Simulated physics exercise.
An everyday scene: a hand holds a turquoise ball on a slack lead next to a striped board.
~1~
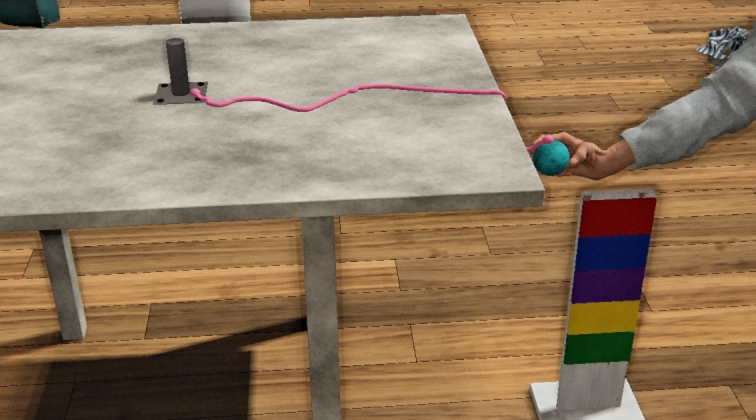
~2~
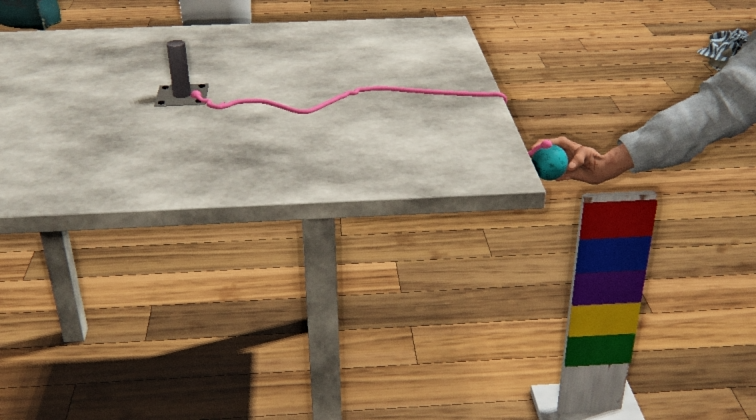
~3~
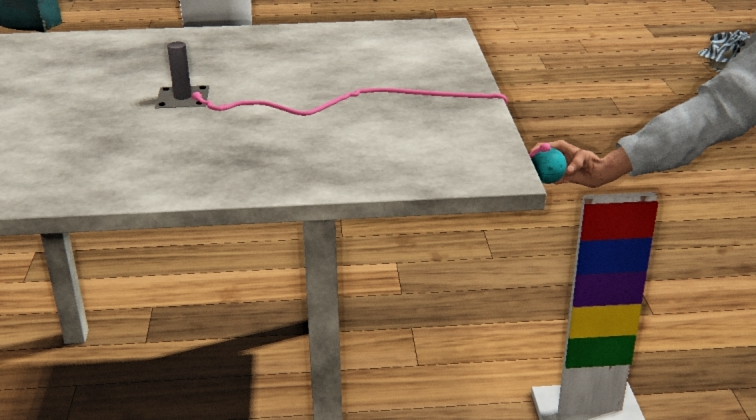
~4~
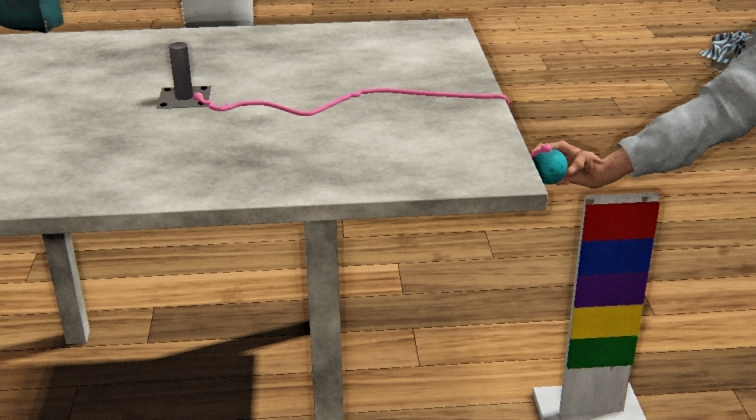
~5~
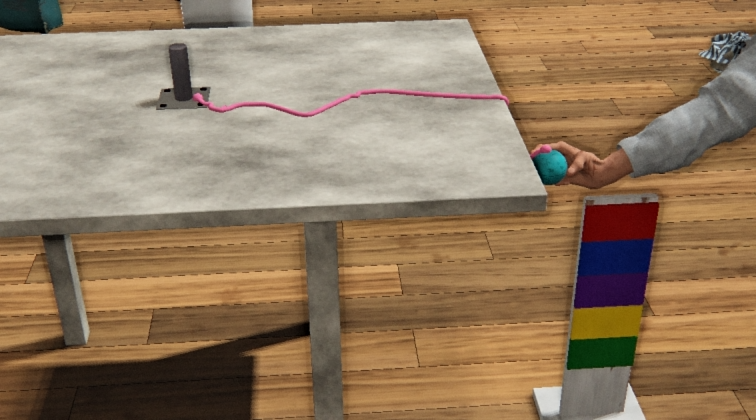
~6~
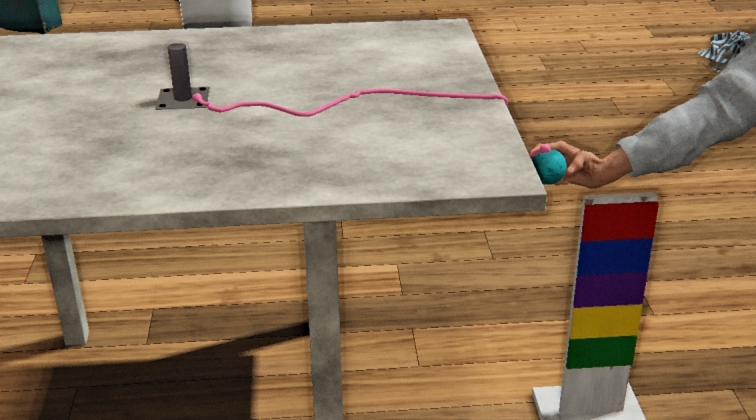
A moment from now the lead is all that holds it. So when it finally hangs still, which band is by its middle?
At blue.
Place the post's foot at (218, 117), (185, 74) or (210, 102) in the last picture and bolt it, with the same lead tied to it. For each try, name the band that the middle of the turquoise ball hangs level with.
It would be purple; blue; purple.
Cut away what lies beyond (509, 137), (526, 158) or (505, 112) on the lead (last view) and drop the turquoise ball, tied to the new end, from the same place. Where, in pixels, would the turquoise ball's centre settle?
I'd expect it near (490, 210) on the first try, near (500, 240) on the second and near (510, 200) on the third.
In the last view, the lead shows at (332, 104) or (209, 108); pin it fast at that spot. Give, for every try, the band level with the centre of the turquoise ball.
Try one: Red. Try two: Blue.
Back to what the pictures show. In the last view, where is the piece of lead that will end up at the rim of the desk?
Spot: Approx. (441, 95).
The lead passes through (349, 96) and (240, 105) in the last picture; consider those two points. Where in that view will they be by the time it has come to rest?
They finish close to (411, 100) and close to (278, 98).
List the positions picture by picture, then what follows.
Turquoise ball (551, 158); red (618, 219); blue (613, 254); purple (609, 287); yellow (604, 319); green (600, 349), in the first picture.
Turquoise ball (549, 162); lead through (214, 107) (278, 106) (348, 93) (426, 92) (503, 106), in the second picture.
Turquoise ball (548, 166), in the third picture.
Turquoise ball (549, 167); lead through (216, 109) (280, 108) (350, 96) (429, 94) (505, 108), in the fourth picture.
Turquoise ball (549, 168), in the fifth picture.
Turquoise ball (548, 167); lead through (215, 110) (279, 109) (349, 96) (427, 94) (504, 108), in the sixth picture.
A little later, ball near (520, 250); level with blue.
Next, ball near (480, 249); level with blue.
Later still, ball near (484, 259); level with blue.
When it is over, ball near (505, 262); level with blue. The blue one.
